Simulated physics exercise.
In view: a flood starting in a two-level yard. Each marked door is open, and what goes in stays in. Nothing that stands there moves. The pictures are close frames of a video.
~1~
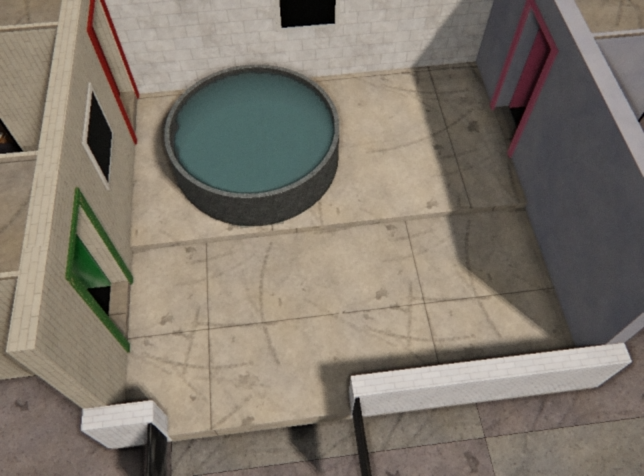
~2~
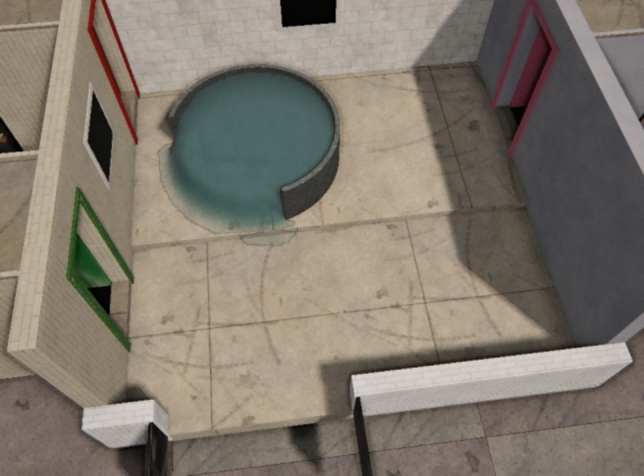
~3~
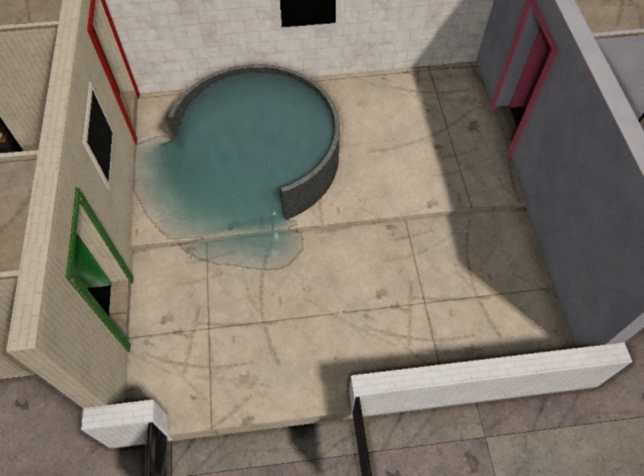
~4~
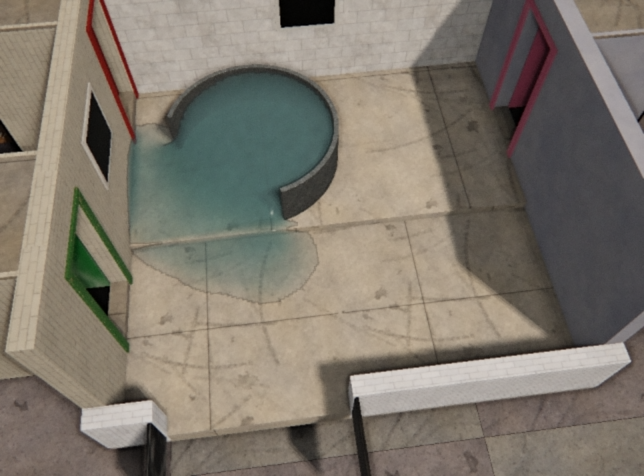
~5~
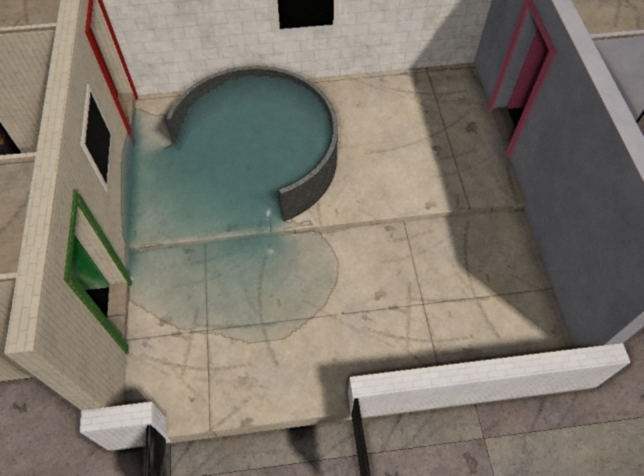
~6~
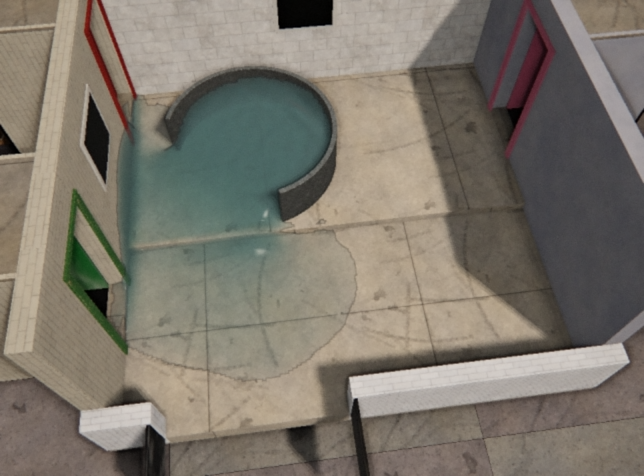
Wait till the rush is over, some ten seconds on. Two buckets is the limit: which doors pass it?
One by one: The red door stays under that; the pink door stays under that; the green door takes more than that.
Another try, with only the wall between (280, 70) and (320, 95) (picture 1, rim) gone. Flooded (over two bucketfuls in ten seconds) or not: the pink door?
My reading: Pink door lets more in.
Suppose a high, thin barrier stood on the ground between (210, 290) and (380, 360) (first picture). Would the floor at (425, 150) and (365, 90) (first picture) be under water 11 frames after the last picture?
One after the other: Free of water, not flooded.
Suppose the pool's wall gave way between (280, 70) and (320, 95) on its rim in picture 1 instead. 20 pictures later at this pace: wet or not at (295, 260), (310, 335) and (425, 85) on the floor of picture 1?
In turn: No water, no water, under water.
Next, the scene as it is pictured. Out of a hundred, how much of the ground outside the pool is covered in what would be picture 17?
About 40 per cent.
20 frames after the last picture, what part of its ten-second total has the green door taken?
I make it 80 per cent.
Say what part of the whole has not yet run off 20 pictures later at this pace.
About 68 per cent.
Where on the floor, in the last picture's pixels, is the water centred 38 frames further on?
Roughly at (267, 225).
A moment on, water covers 40 % of the floor; the red door under two buckets in, the pink door not reached, the green door under two buckets in.
Next, water covers 40 % of the floor; the red door under two buckets in, the pink door not reached, the green door over two buckets in.
Then, water covers 50 % of the floor; the red door under two buckets in, the pink door not reached, the green door far over two buckets in.
Later, water covers 80 % of the floor; the red door under two buckets in, the pink door wet at the sill, nothing in, the green door far over two buckets in.
In the end, water covers 90 % of the floor; the red door under two buckets in, the pink door wet at the sill, nothing in, the green door far over two buckets in.
